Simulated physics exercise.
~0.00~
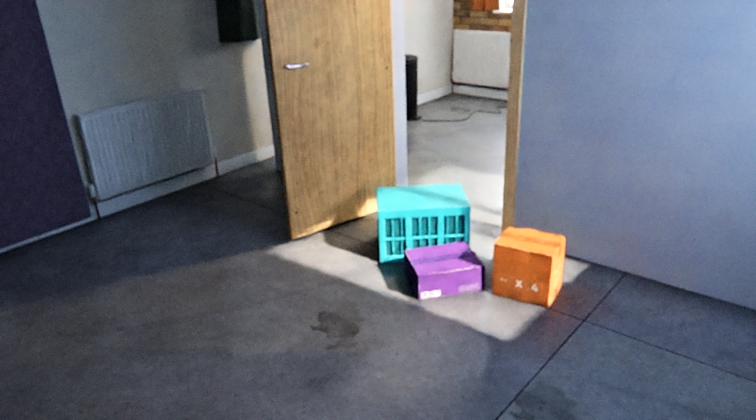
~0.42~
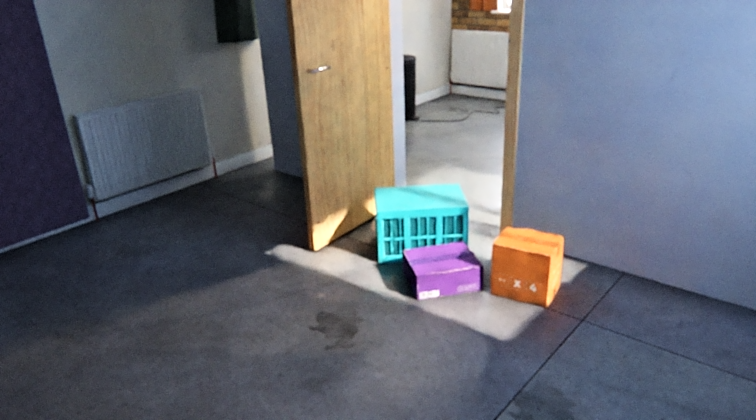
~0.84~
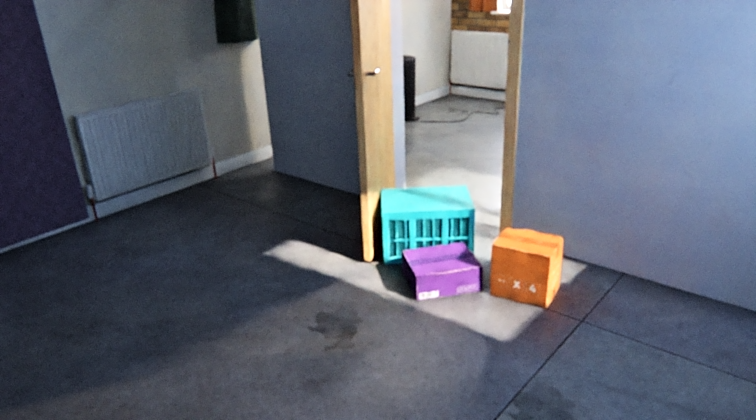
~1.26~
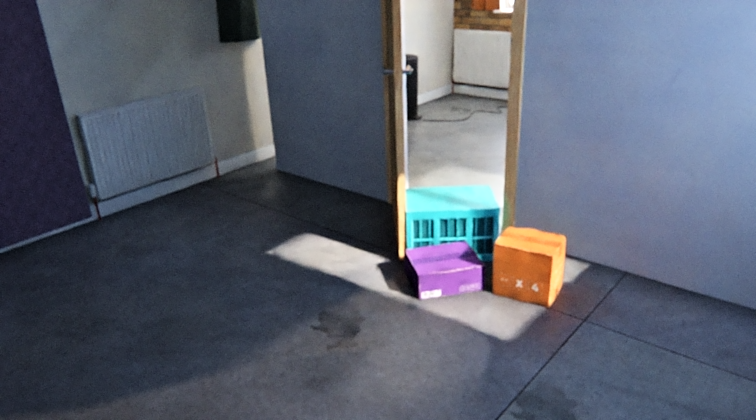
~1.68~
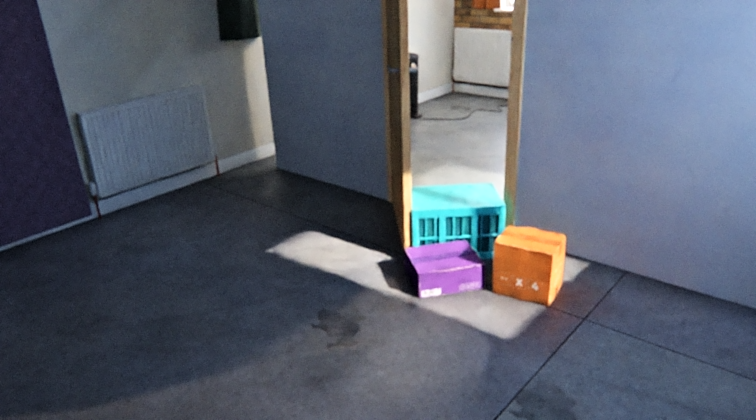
At first, a wooden door stands wide open in a grey-floored room, with a turquoise chest, a purple box and an orange box grouped on the sunlit floor by the doorway. The door slowly swings to the right, towards the chest, with nobody seen moving it. As it reaches the chest, the chest shifts a little to the right. The door keeps turning and the chest slides slightly farther, behind the purple and orange boxes, which stay put. By the end, the door is still partly open, blocked from shutting, with the chest in the doorway.
